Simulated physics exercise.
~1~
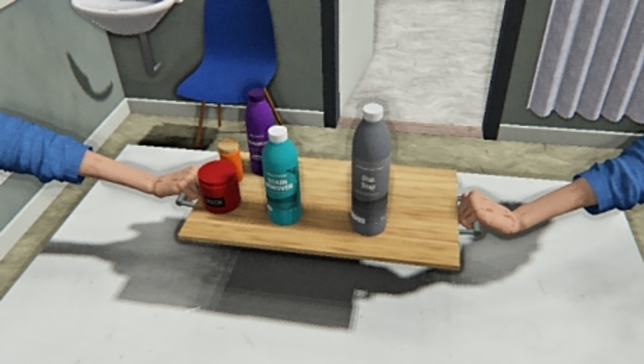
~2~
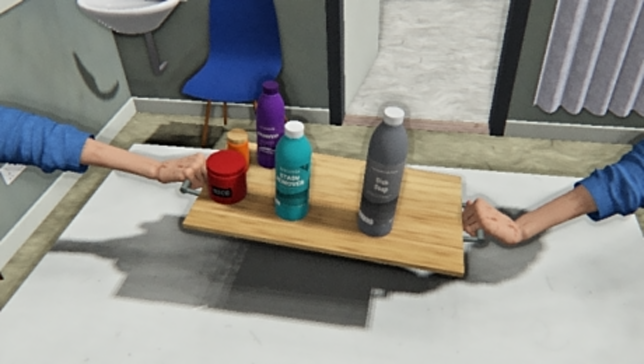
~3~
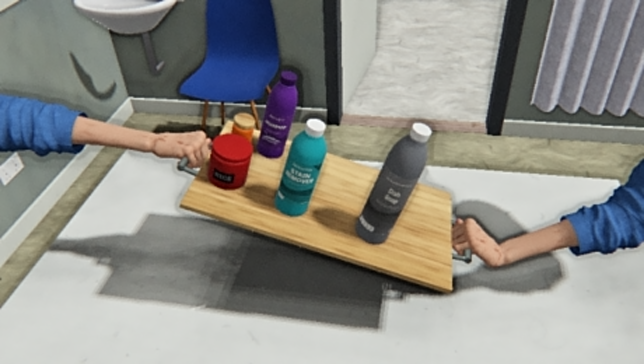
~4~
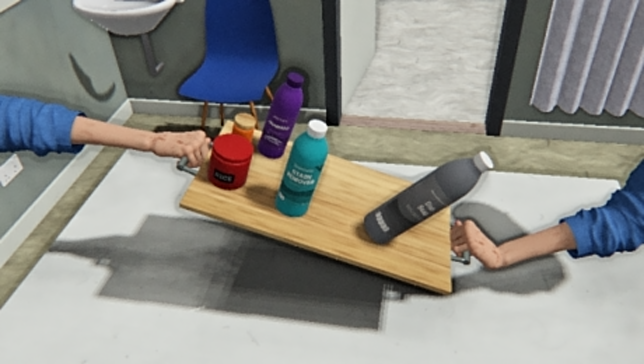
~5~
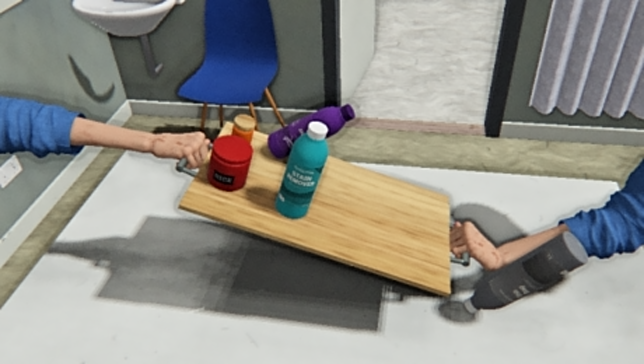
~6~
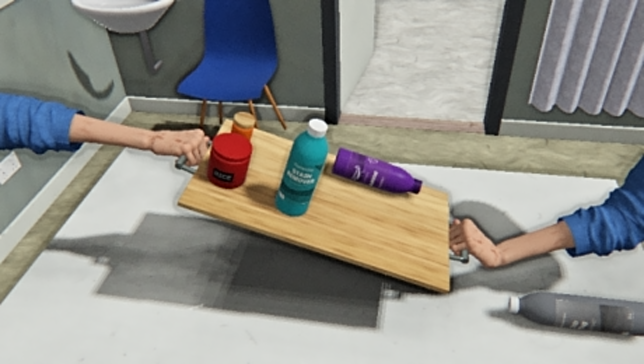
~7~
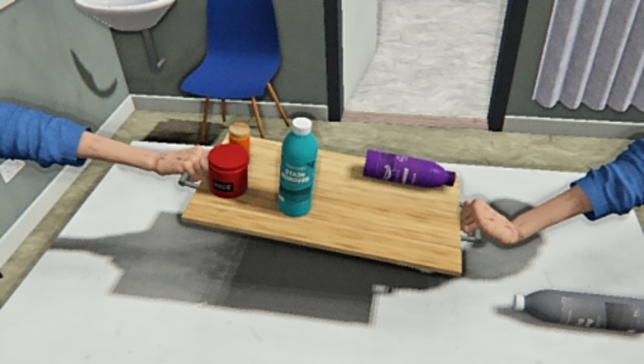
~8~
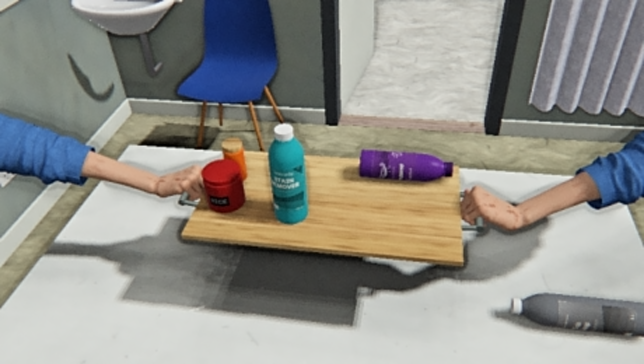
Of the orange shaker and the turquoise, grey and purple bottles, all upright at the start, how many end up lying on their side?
Two of them do. The grey bottle ends on its side off the tray, and the purple bottle ends on its side on the tray.
Wooden tray held by two hands tilting right and levelling again, grey bottle toppling off and purple bottle left lying on it.
